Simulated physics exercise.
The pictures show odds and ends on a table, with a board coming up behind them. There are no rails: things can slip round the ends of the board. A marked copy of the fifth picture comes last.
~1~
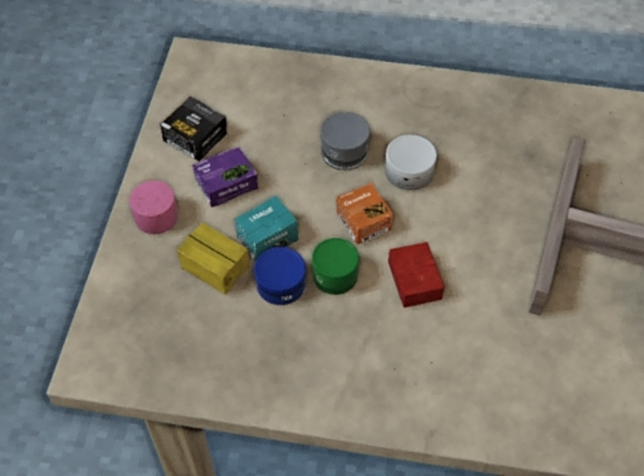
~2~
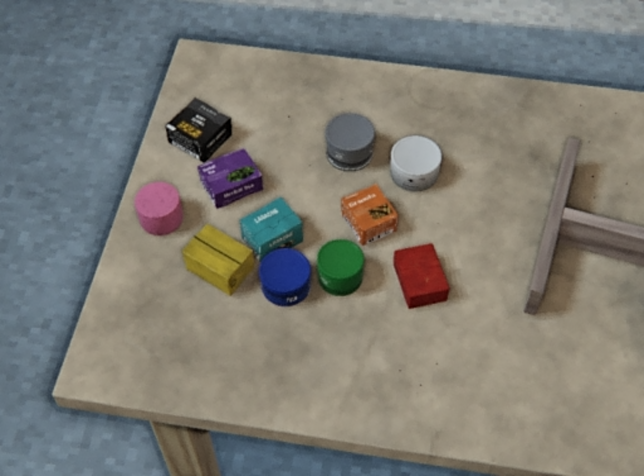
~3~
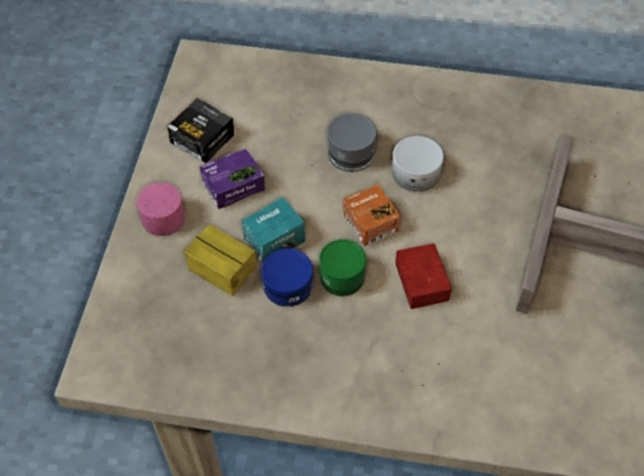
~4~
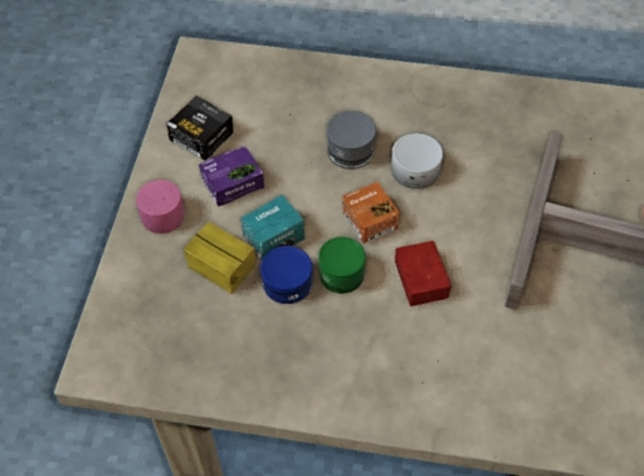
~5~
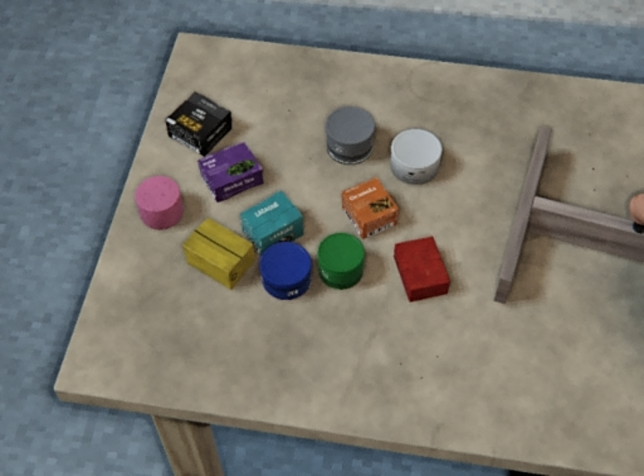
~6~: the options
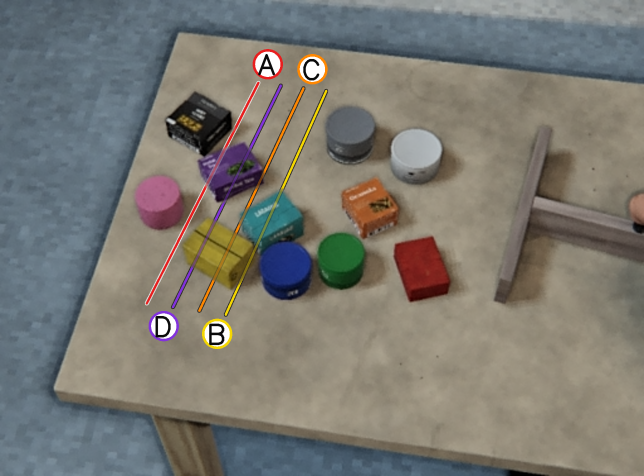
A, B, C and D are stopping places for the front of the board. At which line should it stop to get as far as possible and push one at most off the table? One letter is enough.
A.
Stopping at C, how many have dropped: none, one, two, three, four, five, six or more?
In all, none.
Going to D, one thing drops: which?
The pink pot.
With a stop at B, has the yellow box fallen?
No.
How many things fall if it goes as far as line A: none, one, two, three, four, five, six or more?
One.
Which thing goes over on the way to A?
It is the pink pot.
On the copy, A at (207, 184); B at (280, 194); C at (256, 191); D at (231, 188).
On A. First, board (410, 185); blue jar (270, 271); white jar (393, 153).
Then, board (295, 170); black packet (199, 117); yellow box (177, 256).
Finally, board (208, 159); pink pot over the edge; green tub (123, 208); one fallen.
By contrast, B is within the limit but short; C is within the limit but short; D is within the limit but short.
